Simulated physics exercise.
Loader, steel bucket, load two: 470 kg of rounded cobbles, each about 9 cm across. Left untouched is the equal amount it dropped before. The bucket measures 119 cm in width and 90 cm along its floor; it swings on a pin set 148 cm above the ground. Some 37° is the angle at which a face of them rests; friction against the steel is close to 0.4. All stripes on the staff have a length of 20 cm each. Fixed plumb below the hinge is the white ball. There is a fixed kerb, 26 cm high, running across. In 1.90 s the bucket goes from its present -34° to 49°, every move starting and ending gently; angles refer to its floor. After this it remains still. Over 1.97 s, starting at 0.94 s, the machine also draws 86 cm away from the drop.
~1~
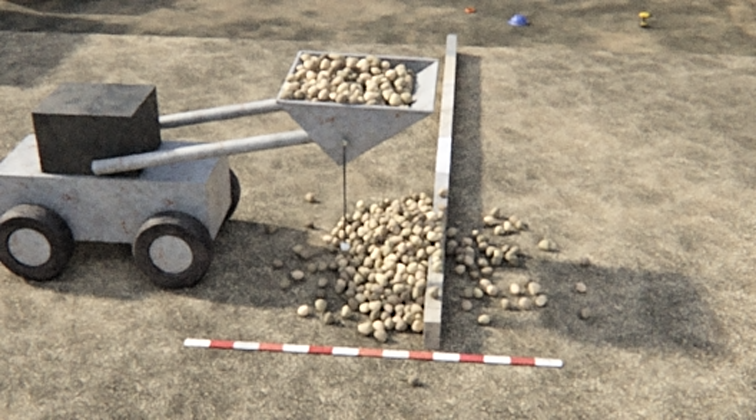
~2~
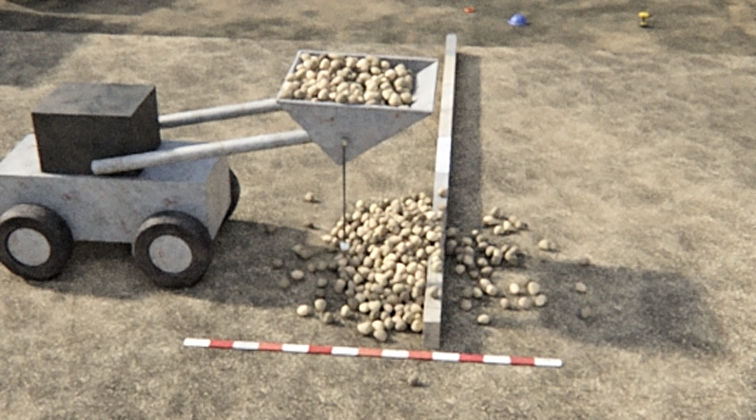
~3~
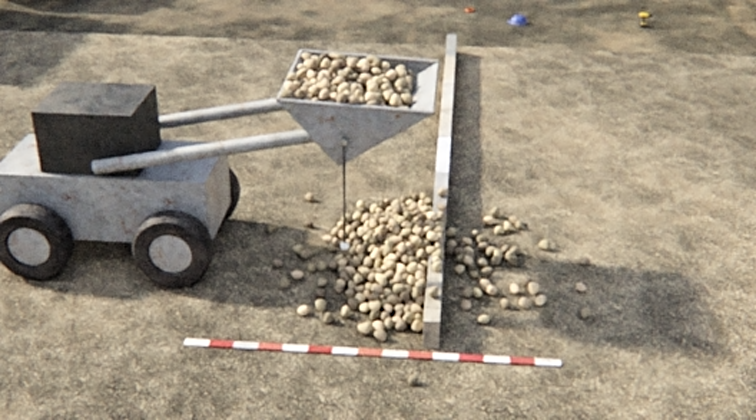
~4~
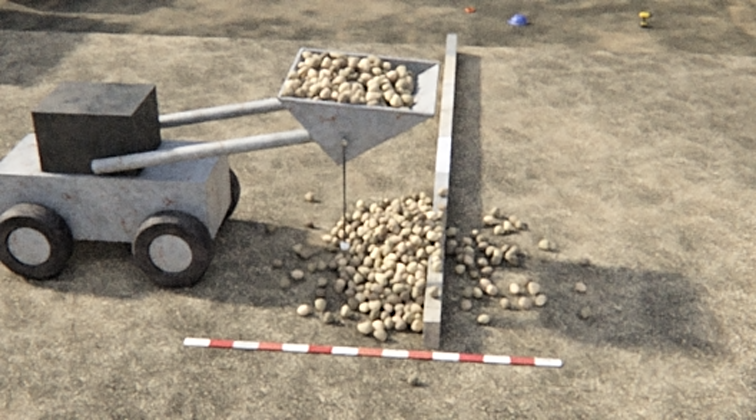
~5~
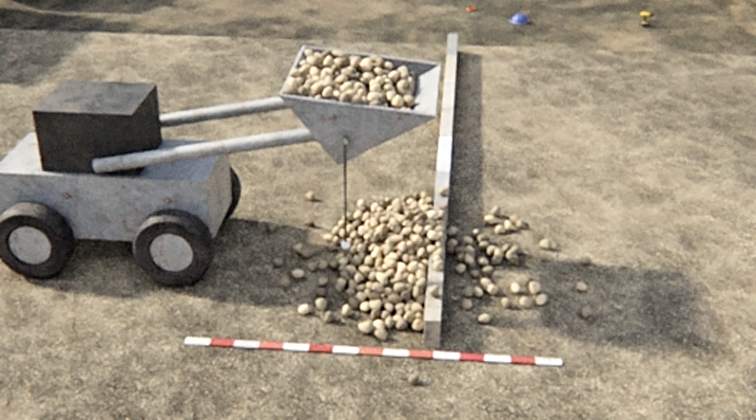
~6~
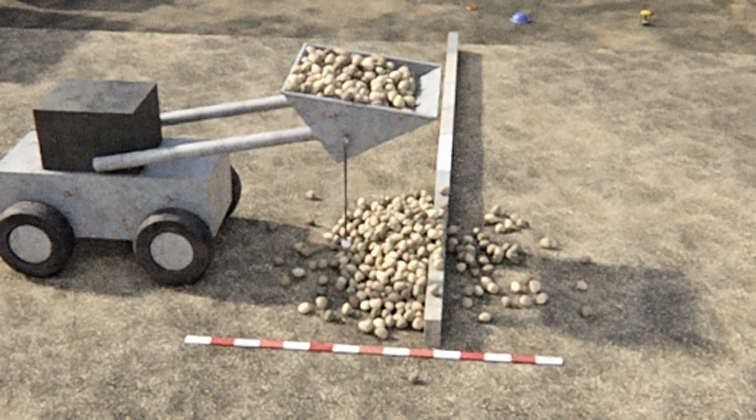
A grey, four-wheeled machine with a dark box on top holds out a bucket of pale stones over dry, sandy ground, seen from above and to one side. Beneath the steel bucket, more stones lie heaped against a long pale kerb, some beyond it, with a red-and-white striped staff in front. The bucket tilts very slightly clockwise, its right lip dipping a little, while the pile and the camera stay still.
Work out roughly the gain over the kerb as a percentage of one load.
Close to 22 parts in a hundred.
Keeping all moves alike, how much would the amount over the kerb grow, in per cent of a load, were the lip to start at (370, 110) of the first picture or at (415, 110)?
About 0 and 10 per cent.
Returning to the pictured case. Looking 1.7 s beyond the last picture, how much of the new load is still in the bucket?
It holds some 0 percent.
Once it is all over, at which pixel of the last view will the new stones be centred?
Middle: Approx. (399, 245) px.
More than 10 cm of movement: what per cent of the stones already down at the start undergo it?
I'd say roughly 30 per cent of them.
Then, 1.1 s after the last picture the floor is at 36°; in per cent of one load, 77 in the bucket, 113 on this side of the kerb, 10 over the kerb; the foremost stones are at (553, 272).
Then, 1.7 s after the last picture the floor is at 49°; in per cent of one load, 1 in the bucket, 169 on this side of the kerb, 29 over the kerb; the foremost stones are at (565, 273).
Then, 3.0 s after the last picture the floor is at 49°; in per cent of one load, 0 in the bucket, 168 on this side of the kerb, 32 over the kerb; the foremost stones are at (598, 260).
Then, 5.8 s after the last picture the floor is at 49°; in per cent of one load, 0 in the bucket, 168 on this side of the kerb, 32 over the kerb; the foremost stones are at (598, 260). Net gain over the kerb, 22.
